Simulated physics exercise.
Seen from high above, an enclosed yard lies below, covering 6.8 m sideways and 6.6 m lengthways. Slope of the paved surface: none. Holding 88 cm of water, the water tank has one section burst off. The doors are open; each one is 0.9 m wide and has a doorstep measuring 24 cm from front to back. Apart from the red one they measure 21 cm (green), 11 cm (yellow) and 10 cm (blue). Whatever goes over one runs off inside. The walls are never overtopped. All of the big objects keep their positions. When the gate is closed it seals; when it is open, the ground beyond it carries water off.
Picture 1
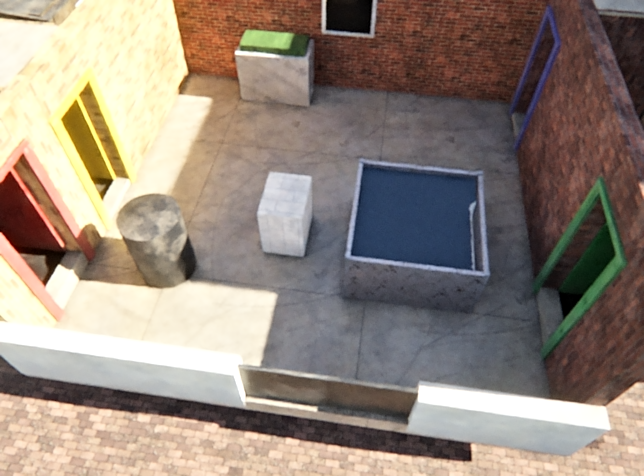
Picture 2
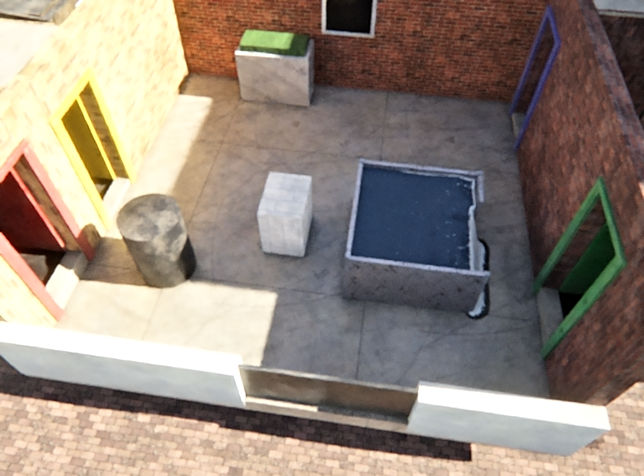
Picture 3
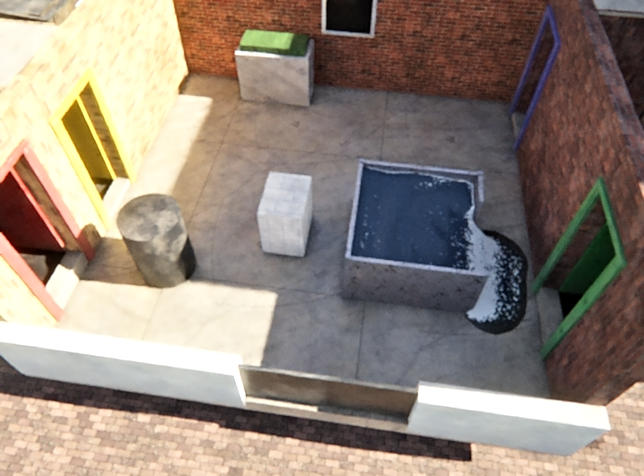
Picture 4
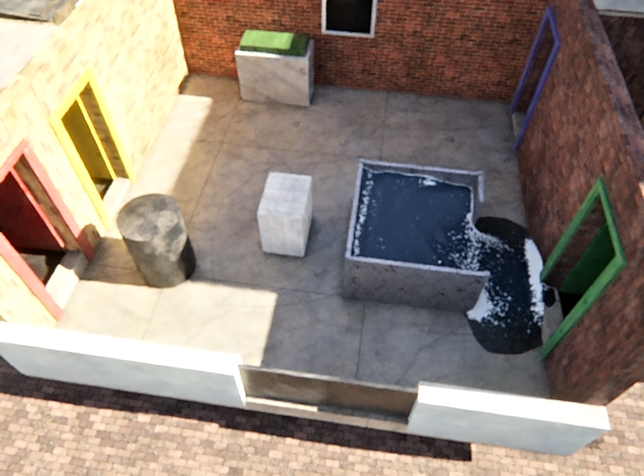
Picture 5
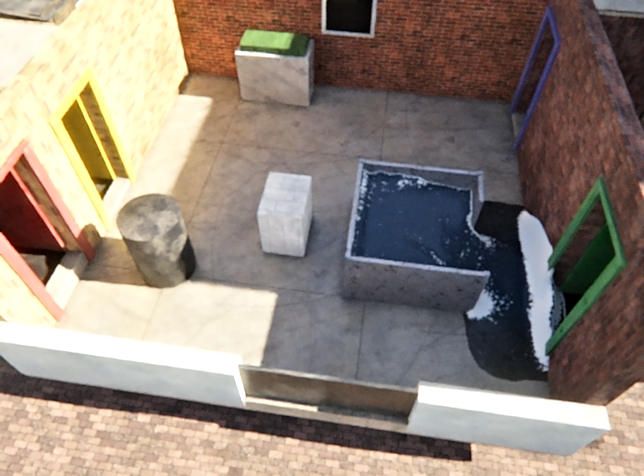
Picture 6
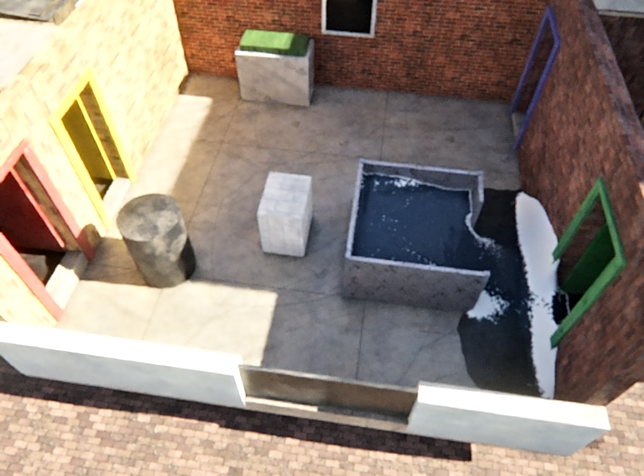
Water pours from the broken right side of a tank and spreads beside the green door.
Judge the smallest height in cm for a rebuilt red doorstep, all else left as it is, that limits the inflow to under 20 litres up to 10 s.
Roughly 12 cm at the least.
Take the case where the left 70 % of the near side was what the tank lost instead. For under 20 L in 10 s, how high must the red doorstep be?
About 26 cm.
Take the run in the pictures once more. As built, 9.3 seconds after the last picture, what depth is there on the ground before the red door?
Some 8.5 cm.
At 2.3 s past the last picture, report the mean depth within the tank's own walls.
I'd put it near 24 cm.
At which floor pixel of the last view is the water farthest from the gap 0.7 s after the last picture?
Lab note: Front tip approx. at (506, 116).
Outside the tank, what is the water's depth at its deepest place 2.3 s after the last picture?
About 31 cm.
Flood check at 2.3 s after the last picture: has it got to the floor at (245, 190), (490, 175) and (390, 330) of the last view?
Status: Clear / submerged / submerged.
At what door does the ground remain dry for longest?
The yellow door.
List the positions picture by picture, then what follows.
Still water, 88 cm deep, in the water tank at (417, 216); the red door at (47, 245) is dry, in the first picture.
The front is at a hidden place, 0.3 m from the gap at (470, 263); 0.3 m2 of floor is wet, 88 cm left at the back, in the second picture.
The front is at (521, 274), 0.8 m from the gap at (470, 263); 1.1 m2 of floor is wet, 86 cm left at the back, in the third picture.
The gap is at (469, 265), the front 1.1 m out at (551, 296); the back of the water tank holds 78 cm, in the fourth picture.
Water pours out at (469, 265) and has run 1.3 m, to (547, 372); about 13 cm deep outside, 76 cm at the back, in the fifth picture.
The front is at a hidden place, 1.6 m from the gap at (469, 265); 3.2 m2 of floor is wet, 74 cm left at the back; 5.8 m in a straight line remain to the red door at (47, 245), in the sixth picture.
Then, 0.7 s after the last picture water covers 15 % of the floor, deepest (57 cm) near (526, 281); it has not reached the red door.
Then, 2.3 s after the last picture water covers 50 % of the floor, deepest (31 cm) near (542, 411); it has not reached the red door.
Then, 9.3 s after the last picture water covers 100 % of the floor, deepest (14 cm) near (244, 86); 8 cm at the red door, 0 litres in over its 26 cm doorstep.
At the red door as built, the water peaked near 16 cm, 3.3 s after the last picture.
Run again over the same 10 s with other heights there, 28 litres in over 11 cm, 12 litres over 13 cm. The limit of 20 litres is kept from about 12 cm up.
